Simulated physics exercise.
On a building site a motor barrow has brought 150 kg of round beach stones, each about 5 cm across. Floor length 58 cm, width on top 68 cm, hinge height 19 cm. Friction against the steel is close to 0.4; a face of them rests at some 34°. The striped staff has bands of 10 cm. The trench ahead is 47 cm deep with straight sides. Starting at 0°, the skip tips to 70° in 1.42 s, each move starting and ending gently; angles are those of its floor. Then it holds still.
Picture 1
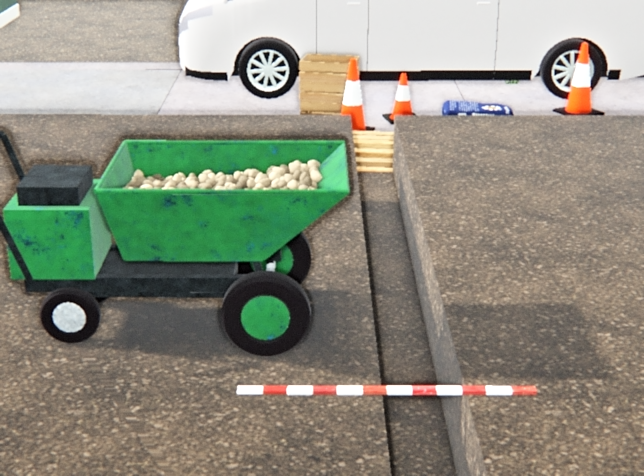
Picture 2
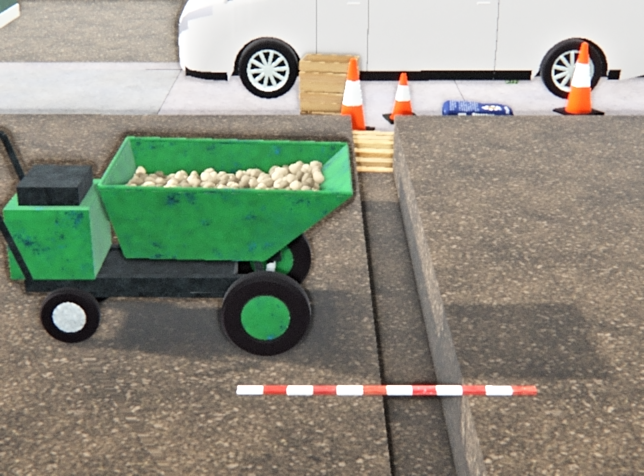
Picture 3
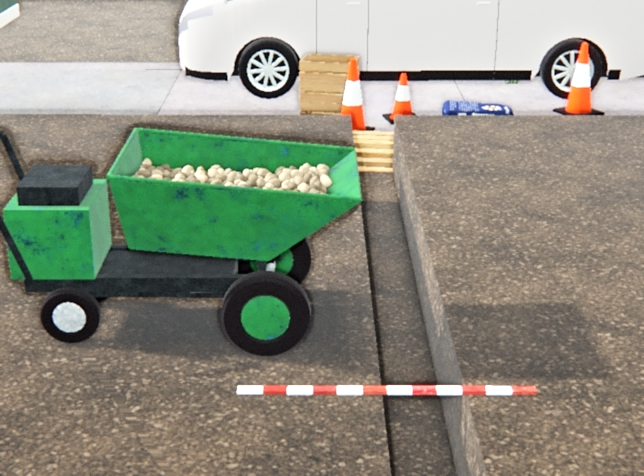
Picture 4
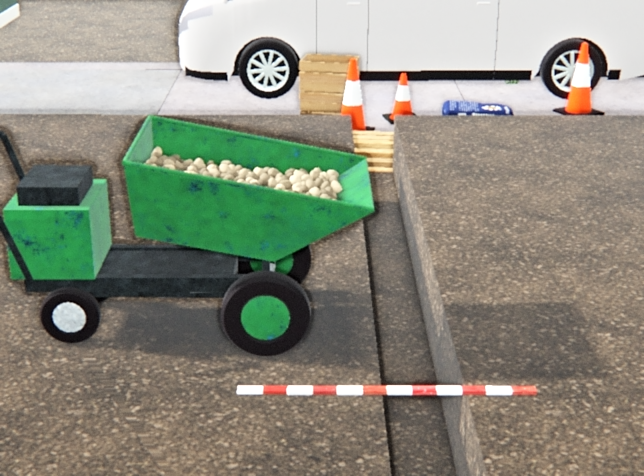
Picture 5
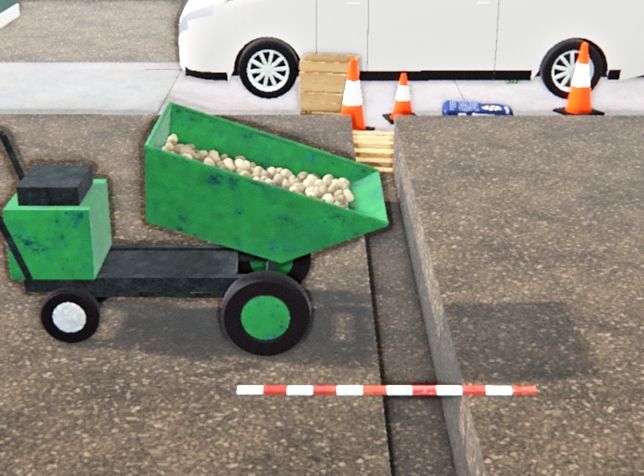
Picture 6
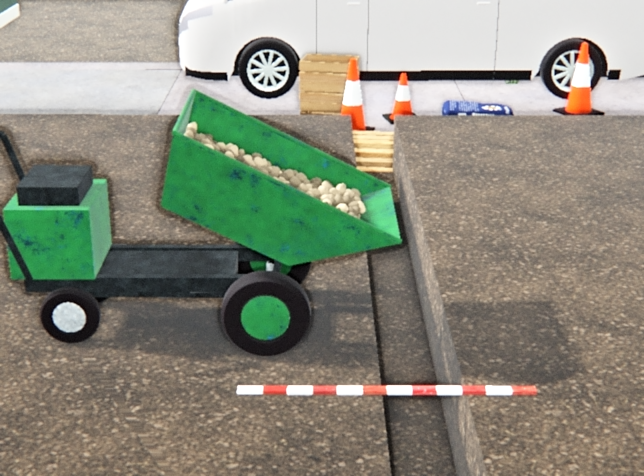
A green skip full of round stones on a small wheeled barrow tilts down toward the right.
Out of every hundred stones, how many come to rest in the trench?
Some 59 per cent of it.
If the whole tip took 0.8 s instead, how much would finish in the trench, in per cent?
Then about 55 per cent.
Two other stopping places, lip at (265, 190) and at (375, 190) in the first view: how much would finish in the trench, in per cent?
First some 70, then 10 per cent.
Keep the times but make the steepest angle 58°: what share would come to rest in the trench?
In that case some 50 per cent.
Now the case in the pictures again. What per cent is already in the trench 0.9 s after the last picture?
About 30 per cent by then.
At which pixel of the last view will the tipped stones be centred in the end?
Near (438, 388).
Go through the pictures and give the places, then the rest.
In the first picture, the skip is at 0°, its lip at (349, 192); the top of the load is at (293, 173).
In the second picture, the skip is at 1°, its lip at (352, 194); the top of the load is at (295, 174).
In the third picture, lip at (361, 200), floor tilted 5°, highest stones at (165, 176).
In the fourth picture, lip at (374, 210), floor tilted 11°, highest stones at (161, 165).
In the fifth picture, the skip is at 19°, its lip at (388, 224); the top of the load is at (175, 150).
In the sixth picture, the skip is at 27°, its lip at (401, 242); the top of the load is at (193, 138).
Then, 0.5 s after the last picture the floor is at 59°, 100 % in the skip; the foremost stones are at (419, 276).
Then, 0.9 s after the last picture the floor is at 70°, 41 % in the skip, 32 % in the trench, 27 % past the trench; the foremost stones are at (559, 328).
Then, 1.3 s after the last picture the floor is at 70°, 7 % in the skip, 52 % in the trench, 41 % past the trench; the foremost stones are past the picture's edge.
Then, 3.2 s after the last picture the floor is at 70°, 0 % in the skip, 59 % in the trench, 41 % past the trench; the foremost stones are past the picture's edge.
